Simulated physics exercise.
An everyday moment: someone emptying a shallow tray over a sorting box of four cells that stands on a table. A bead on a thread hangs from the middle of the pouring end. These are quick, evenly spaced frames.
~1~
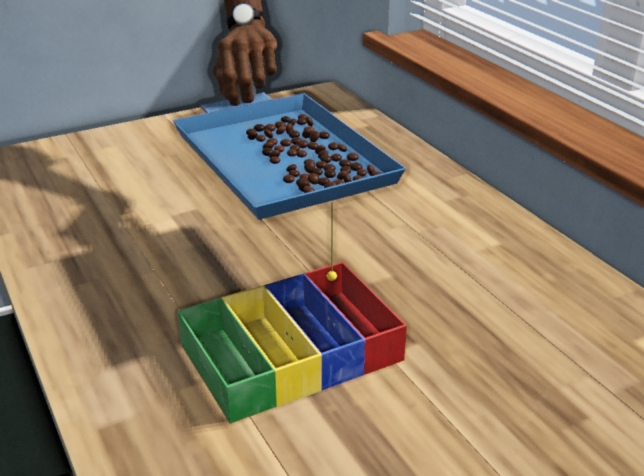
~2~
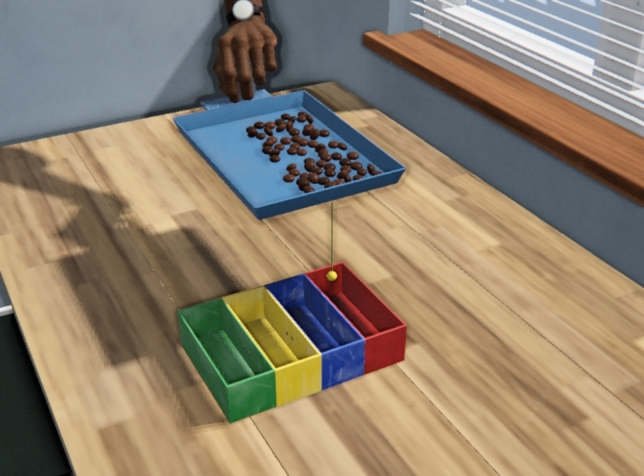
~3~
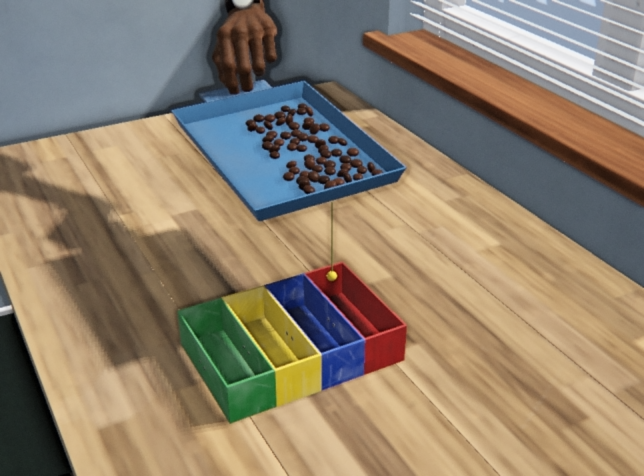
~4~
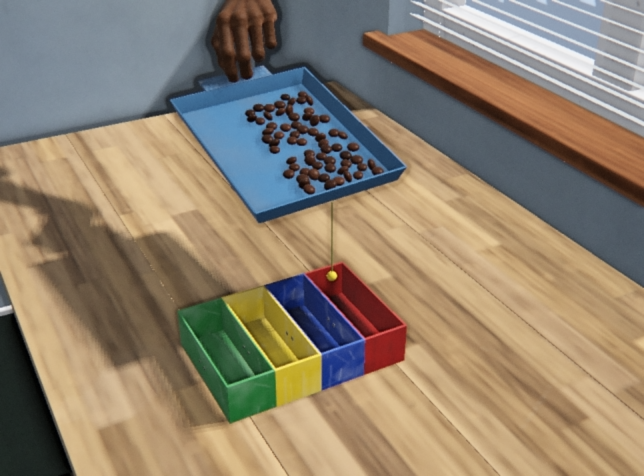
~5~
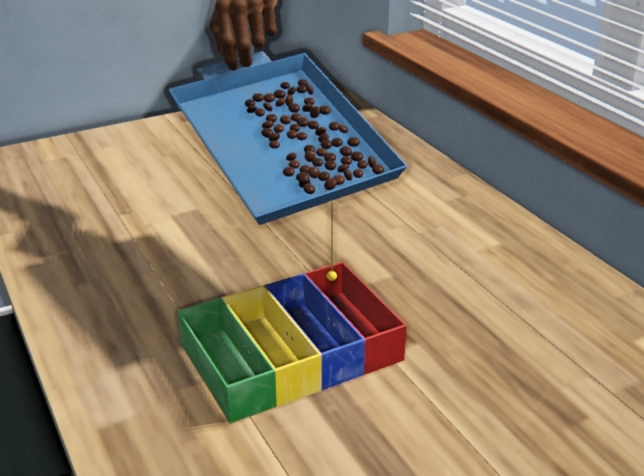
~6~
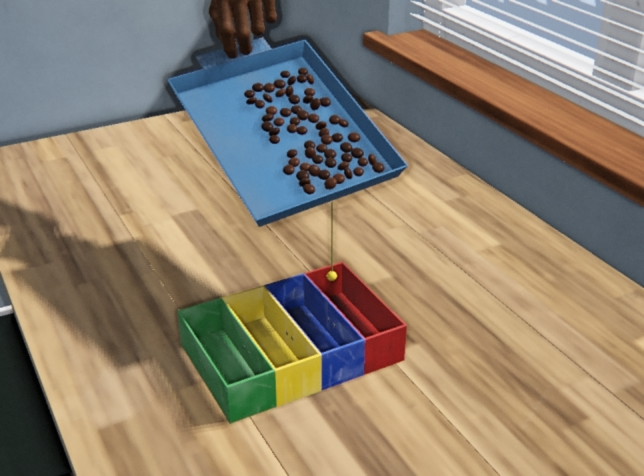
A dark hand at the far edge of a wooden table raises the back of a blue tray, steepening it gradually while its near end dips slightly at the left corner and the brown drops stay bunched. Seen from above, a box with green, yellow, blue and red cells sits nearer, below a yellow bead on a thread. The camera, box and bead stay still beside the window blinds.
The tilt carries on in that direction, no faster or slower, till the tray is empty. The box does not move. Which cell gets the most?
Fullest: The yellow cell.
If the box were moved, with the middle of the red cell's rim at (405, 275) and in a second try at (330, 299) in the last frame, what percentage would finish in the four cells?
The first gives 80 %, the second 100 %.
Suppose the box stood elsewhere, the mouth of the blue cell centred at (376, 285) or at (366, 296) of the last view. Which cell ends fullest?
The first try: The green one. The second: That green cell.
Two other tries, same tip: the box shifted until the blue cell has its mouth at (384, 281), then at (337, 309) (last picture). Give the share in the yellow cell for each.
In turn 10 and 50 in a hundred.
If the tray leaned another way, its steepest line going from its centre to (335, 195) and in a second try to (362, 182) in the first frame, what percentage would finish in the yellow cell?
About 0 and 0 per cent.
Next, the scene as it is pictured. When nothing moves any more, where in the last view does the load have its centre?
Close to (287, 351).
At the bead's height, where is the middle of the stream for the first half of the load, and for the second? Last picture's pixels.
At about (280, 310), then at (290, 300).
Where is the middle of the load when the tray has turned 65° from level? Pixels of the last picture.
Near (294, 204).
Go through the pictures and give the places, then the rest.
Corners of the pouring end near (258, 203) and (398, 167), level; middle of the load near (302, 154), flat chocolate drops; bead on its thread near (332, 276); green cell near (252, 393); yellow cell near (298, 377); blue cell near (343, 361); red cell near (385, 346), in the first picture.
Corners of the pouring end near (258, 203) and (398, 167), level; middle of the load near (302, 152), in the second picture.
Corners of the pouring end near (258, 205) and (398, 166), tipped barely, lowest at the left corner; middle of the load near (302, 148), in the third picture.
Corners of the pouring end near (259, 208) and (399, 165), tipped a little, lowest at the left corner; middle of the load near (302, 142), in the fourth picture.
Corners of the pouring end near (259, 211) and (399, 164), tipped a little, lowest at the left corner; middle of the load near (302, 136), in the fifth picture.
Corners of the pouring end near (259, 214) and (400, 164), tipped clearly, lowest at the left corner; middle of the load near (302, 131); green cell near (252, 393); yellow cell near (298, 377); blue cell near (343, 361); red cell near (385, 346), in the sixth picture.
Shortly afterwards, tray tipped steeply; all but a few on the tray; a little falling or outside the box.
Next, tray tipped past a quarter turn; near a quarter on the tray; near a quarter in the yellow cell; a little in the blue cell; a little in the red cell; a little in the green cell; near a quarter falling or outside the box.
Some moments later, tray tipped past a quarter turn; near half in the yellow cell; near a third in the blue cell; a little in the red cell; a little in the green cell.
In the end, tray tipped past a quarter turn; near half in the yellow cell; near a third in the blue cell; a little in the red cell; a little in the green cell.
